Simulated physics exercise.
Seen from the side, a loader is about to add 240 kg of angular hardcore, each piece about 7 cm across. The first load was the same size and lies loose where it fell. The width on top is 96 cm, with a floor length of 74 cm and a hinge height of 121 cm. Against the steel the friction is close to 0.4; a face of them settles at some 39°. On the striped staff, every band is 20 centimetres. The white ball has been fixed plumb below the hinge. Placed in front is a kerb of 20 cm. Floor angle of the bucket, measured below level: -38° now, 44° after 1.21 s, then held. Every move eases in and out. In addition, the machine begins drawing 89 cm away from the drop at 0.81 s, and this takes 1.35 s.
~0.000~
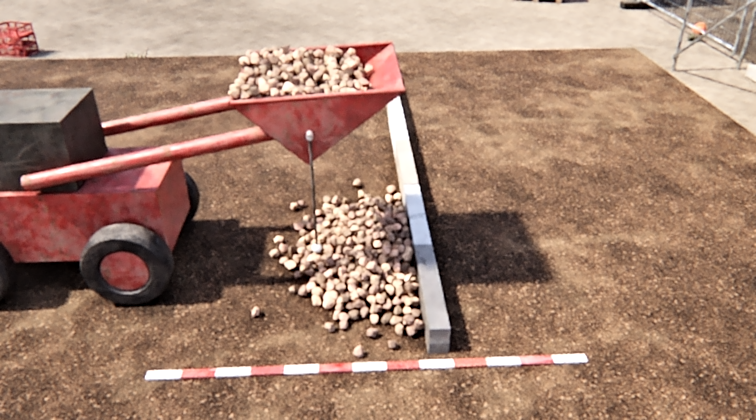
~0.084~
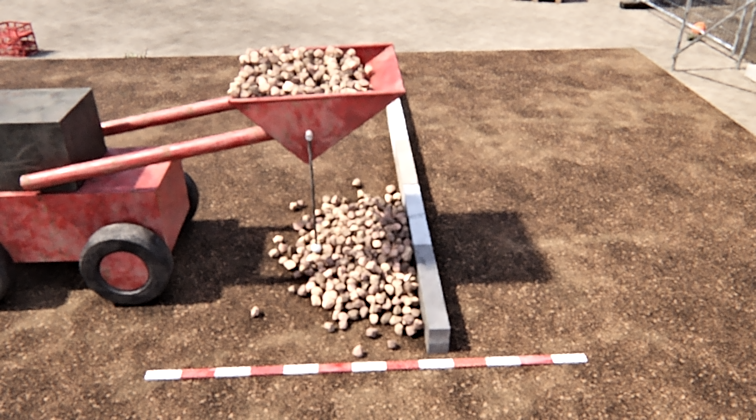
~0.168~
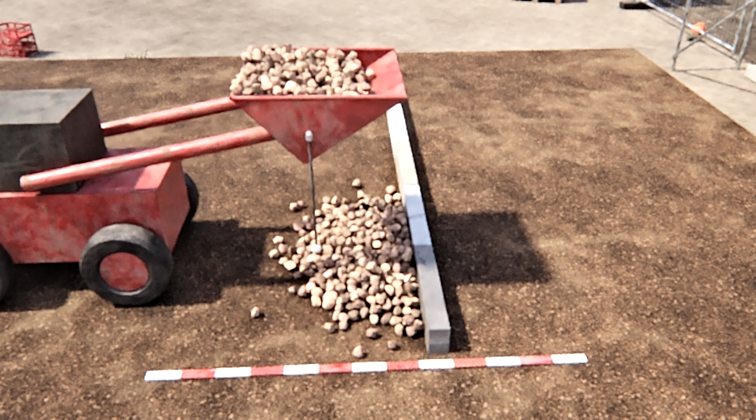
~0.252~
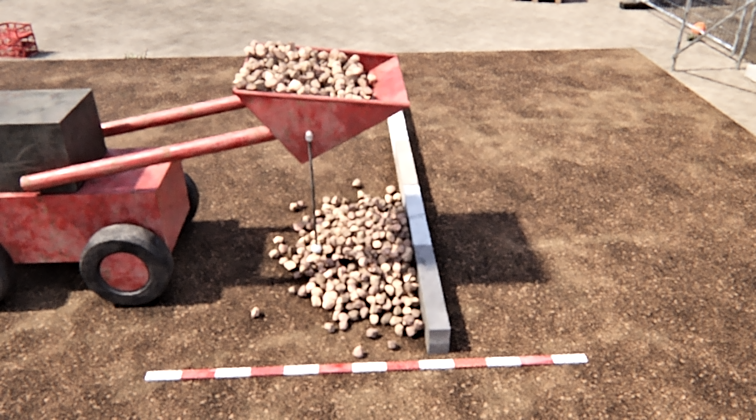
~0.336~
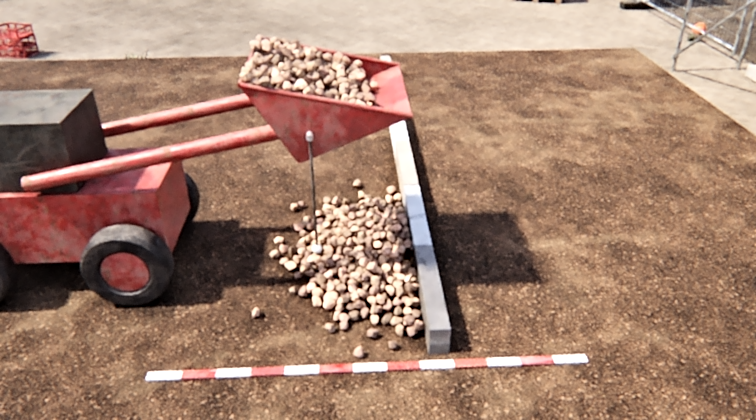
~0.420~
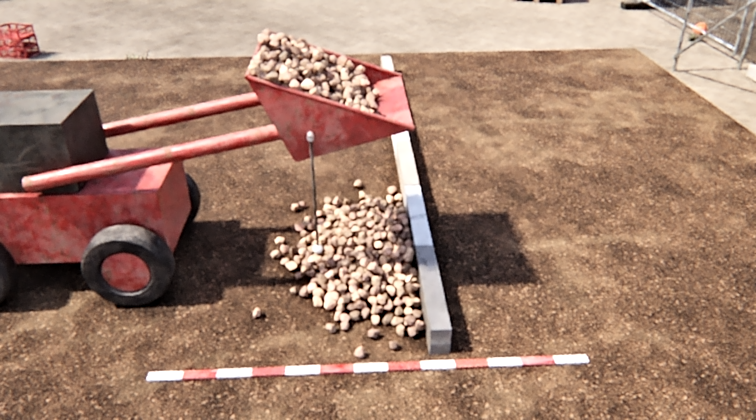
A red loader's raised bucket, heaped with pale brownish stones, tilts slowly at first and then faster, its right-hand lip dipping while its back edge rises and the stones ride along inside. The loader stands at left on brown ground, seen from the side and slightly above by a still camera. Below the bucket, a loose stone pile rests against a grey kerb, behind a red-and-white staff.
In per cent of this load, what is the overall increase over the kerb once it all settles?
6 out of 100, about.
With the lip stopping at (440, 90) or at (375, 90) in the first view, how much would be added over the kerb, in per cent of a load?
Case one about 30 %, case two about 0 %.
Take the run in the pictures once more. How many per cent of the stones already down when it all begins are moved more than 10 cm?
Estimate: 5 %, roughly.
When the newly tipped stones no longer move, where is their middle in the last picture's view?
Their middle is at about (375, 236).
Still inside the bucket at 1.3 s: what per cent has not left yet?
About 15 percent is still in there.
After 0.9 s the floor is at 31°; in per cent of one load, 99 in the bucket, 101 on this side of the kerb; the foremost stones are at (408, 242).
After 1.3 s the floor is at 44°; in per cent of one load, 16 in the bucket, 183 on this side of the kerb, 1 over the kerb; the foremost stones are at (430, 220).
After 2.6 s the floor is at 44°; in per cent of one load, 0 in the bucket, 194 on this side of the kerb, 6 over the kerb; the foremost stones are at (503, 249).
After 5.0 s the floor is at 44°; in per cent of one load, 0 in the bucket, 194 on this side of the kerb, 6 over the kerb; the foremost stones are at (503, 249). Net gain over the kerb, 6.
